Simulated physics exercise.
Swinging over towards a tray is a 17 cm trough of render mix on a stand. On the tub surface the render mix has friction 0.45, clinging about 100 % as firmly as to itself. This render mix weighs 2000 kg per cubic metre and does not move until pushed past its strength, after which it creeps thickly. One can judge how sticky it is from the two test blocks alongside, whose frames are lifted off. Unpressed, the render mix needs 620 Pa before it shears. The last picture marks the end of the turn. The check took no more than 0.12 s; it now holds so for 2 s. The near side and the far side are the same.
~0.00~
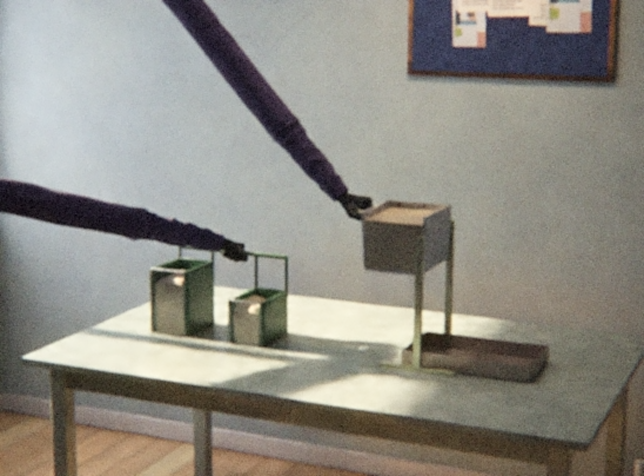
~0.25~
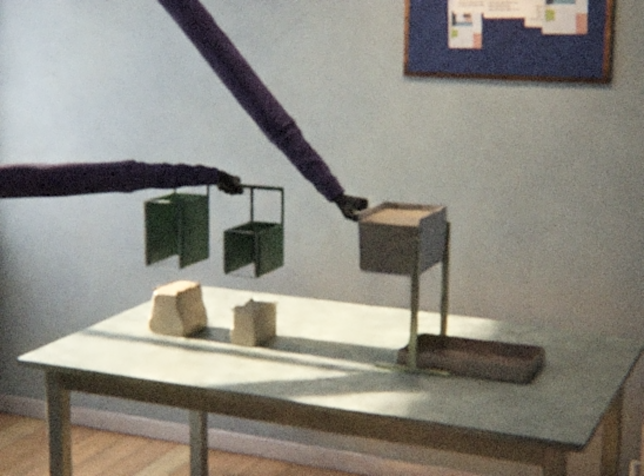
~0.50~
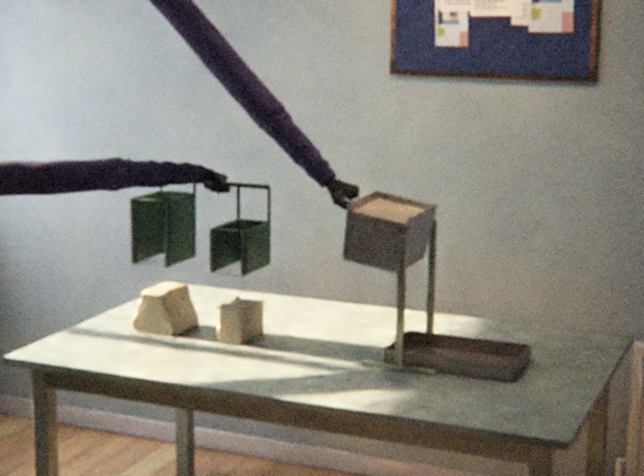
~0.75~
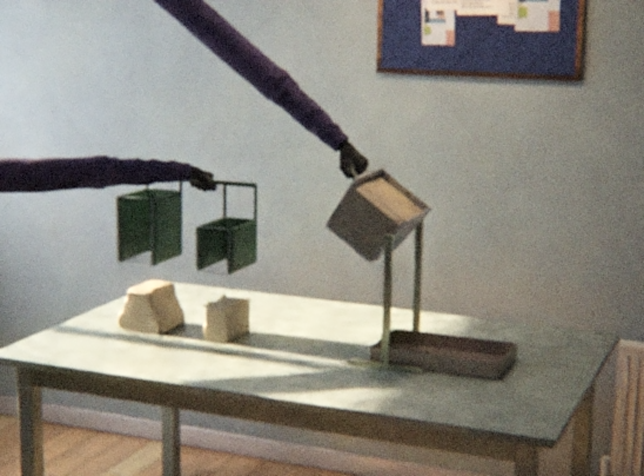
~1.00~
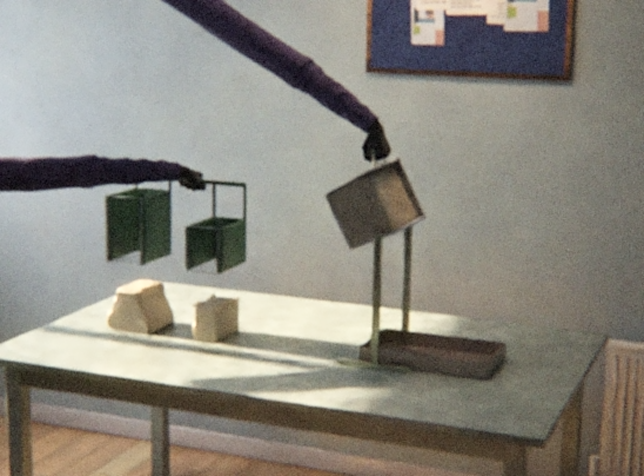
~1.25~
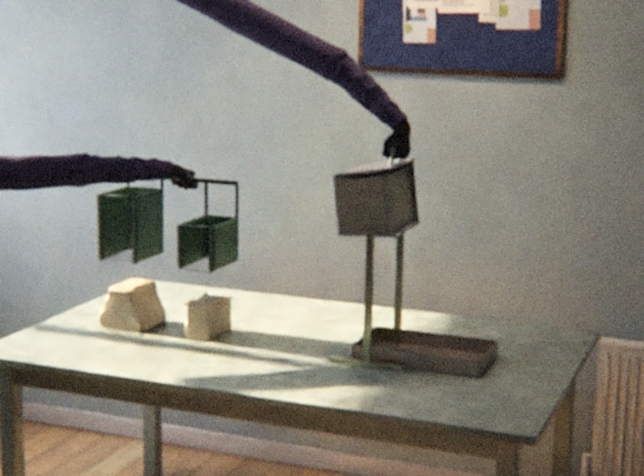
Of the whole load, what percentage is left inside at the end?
Close to 100 % is left inside.
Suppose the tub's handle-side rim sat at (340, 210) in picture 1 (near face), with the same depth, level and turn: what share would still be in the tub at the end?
45 %.
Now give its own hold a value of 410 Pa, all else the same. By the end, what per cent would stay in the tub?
65 %.
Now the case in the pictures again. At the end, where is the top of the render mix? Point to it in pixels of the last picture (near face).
Looking at the last picture, I'd put it at about (346, 179).
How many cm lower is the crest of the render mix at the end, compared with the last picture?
1 cm or so.
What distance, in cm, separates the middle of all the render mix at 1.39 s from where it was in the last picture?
It has moved close to 1 cm.
After 1.39 s, the tub is at 83 degrees and holds 100 %.
After 1.56 s, the tub is at 83 degrees and holds 100 %.
After 1.73 s, the tub is at 83 degrees and holds 100 %.
After 1.90 s, the tub is at 83 degrees and holds 100 %.
After 3.25 s, the tub is at 83 degrees and holds 100 %.
